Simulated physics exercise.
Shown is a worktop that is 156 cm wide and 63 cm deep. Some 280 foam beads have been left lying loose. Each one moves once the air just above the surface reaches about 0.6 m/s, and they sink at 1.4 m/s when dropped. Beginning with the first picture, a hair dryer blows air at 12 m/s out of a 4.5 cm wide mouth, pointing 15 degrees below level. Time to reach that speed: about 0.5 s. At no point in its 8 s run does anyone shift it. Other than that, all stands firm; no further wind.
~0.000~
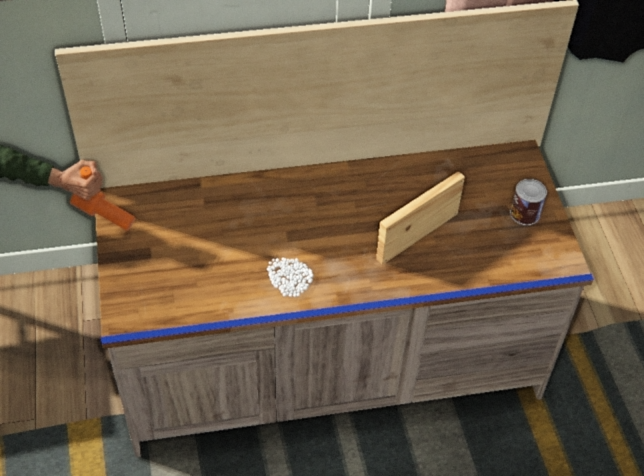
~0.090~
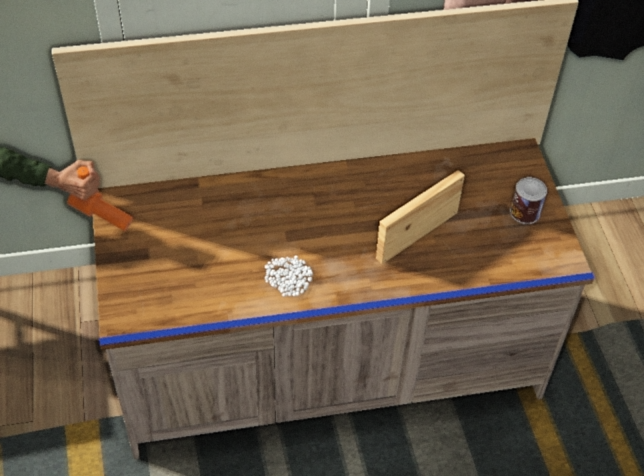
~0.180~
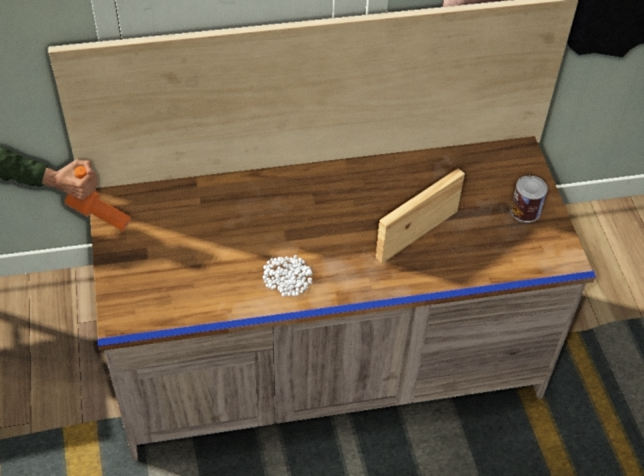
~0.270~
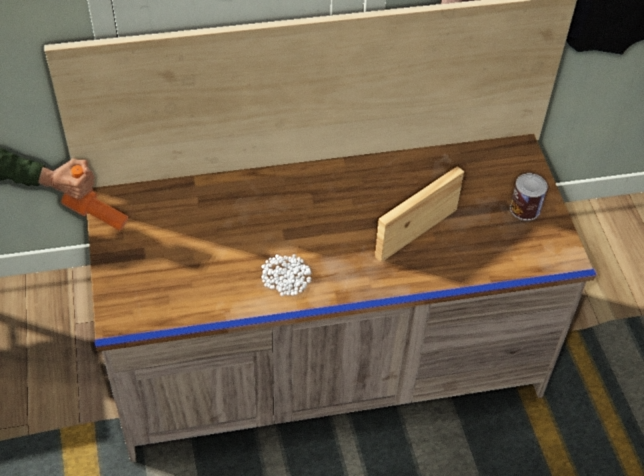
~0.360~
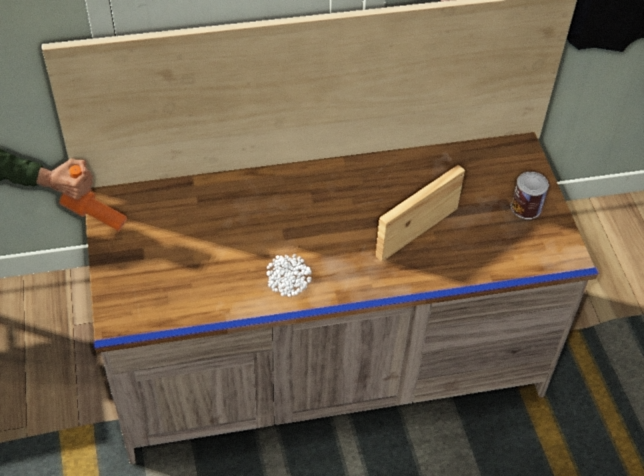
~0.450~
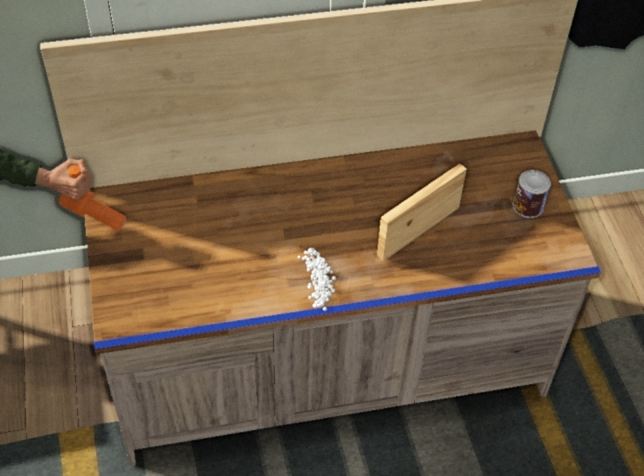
White foam beads sit in a loose round heap on a brown wooden worktop, seen from above and in front, over grey-brown cabinet doors and a striped rug. A hand at left holds an orange hair dryer towards them, with a pale board and a tin to the right and a blue front edge. As the view drifts very slightly, the still beads begin stirring, then all shift a short way right into a narrow band.
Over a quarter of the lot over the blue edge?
Yes, my guess is the quarter mark gets passed at that edge.
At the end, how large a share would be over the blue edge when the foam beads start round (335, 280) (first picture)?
80 per cent.
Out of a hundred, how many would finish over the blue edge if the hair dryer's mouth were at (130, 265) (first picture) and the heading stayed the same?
40 per cent.
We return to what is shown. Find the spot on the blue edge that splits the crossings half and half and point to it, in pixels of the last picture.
Close to pixel (429, 299).
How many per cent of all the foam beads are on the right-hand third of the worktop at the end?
Share at the end: Close to 5 %.
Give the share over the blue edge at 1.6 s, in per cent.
70 per cent, roughly.
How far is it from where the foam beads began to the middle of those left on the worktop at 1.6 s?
Roughly 55 cm.
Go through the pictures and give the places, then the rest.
The middle of the foam beads is near (288, 276), none has stirred yet and the mouth of the hair dryer is at (131, 224), in the first picture.
The middle of the foam beads is near (287, 275), none has stirred yet and the blue edge is centred on (355, 311), in the second picture.
The middle of the foam beads is near (286, 274), none has stirred yet, the top of a board is at (423, 197) and the top of a tin is at (532, 187), in the third picture.
The middle of the foam beads is near (285, 274) and none has stirred yet, in the fourth picture.
The middle of the foam beads is near (287, 275), the farthest in sight from the hair dryer is at (310, 279) and about 5 % have left their places, in the fifth picture.
The middle of the foam beads is near (320, 278), the farthest in sight from the hair dryer is at (333, 291) and all have left their places, in the sixth picture.
After 1.6 s the count stands so, 67 % are over the blue edge; the middle of those still in play is near (470, 260).
After 2.6 s the count stands so, 73 % are over the blue edge; the middle of those still in play is near (498, 260).
After 4.4 s the count stands so, 74 % are over the blue edge.
After 8.0 s, at the end, 74 % are over the blue edge.
